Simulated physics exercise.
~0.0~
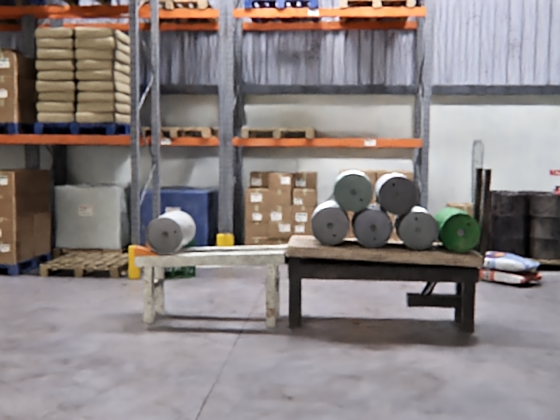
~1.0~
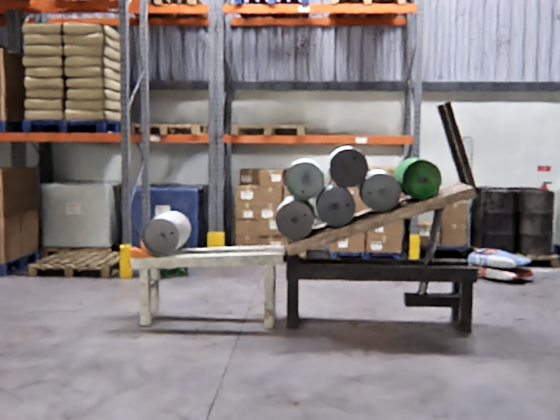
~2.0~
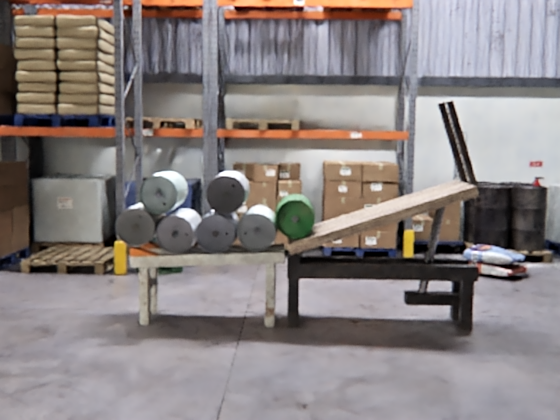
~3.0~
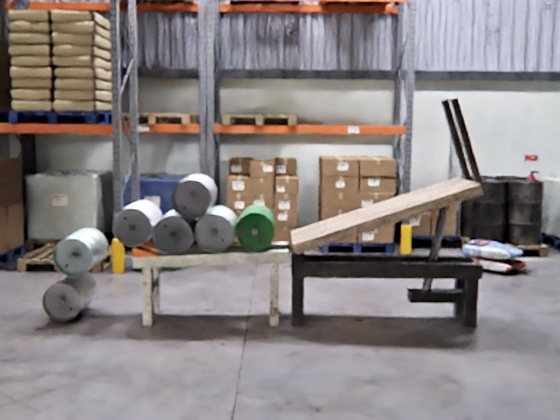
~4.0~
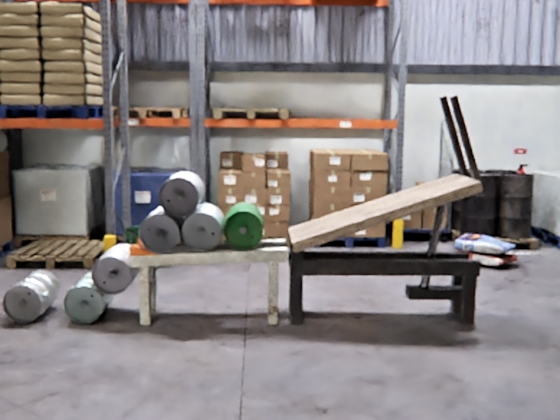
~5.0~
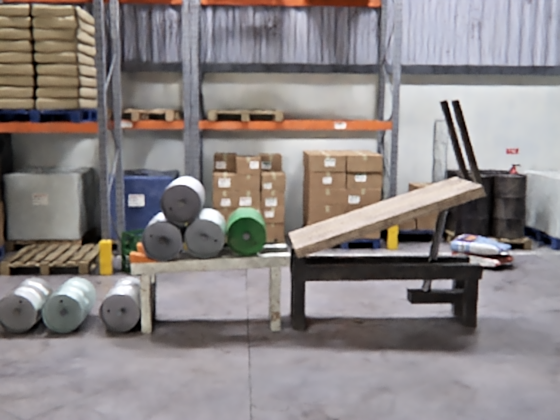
At first, a grey drum rests at the left end of a pale rack, while a pile of grey drums and a green one sits on the wooden deck of a dark table to the right. The deck tips up on its right side, and the pile starts rolling left, with the green drum highest up the slope. The drums crowd onto the rack in two layers, the green one last. Some grey drums then spill over the left end and drop to the floor. Finally, three lie in a row on the floor, while the green drum stays on the rack beside three grey ones.
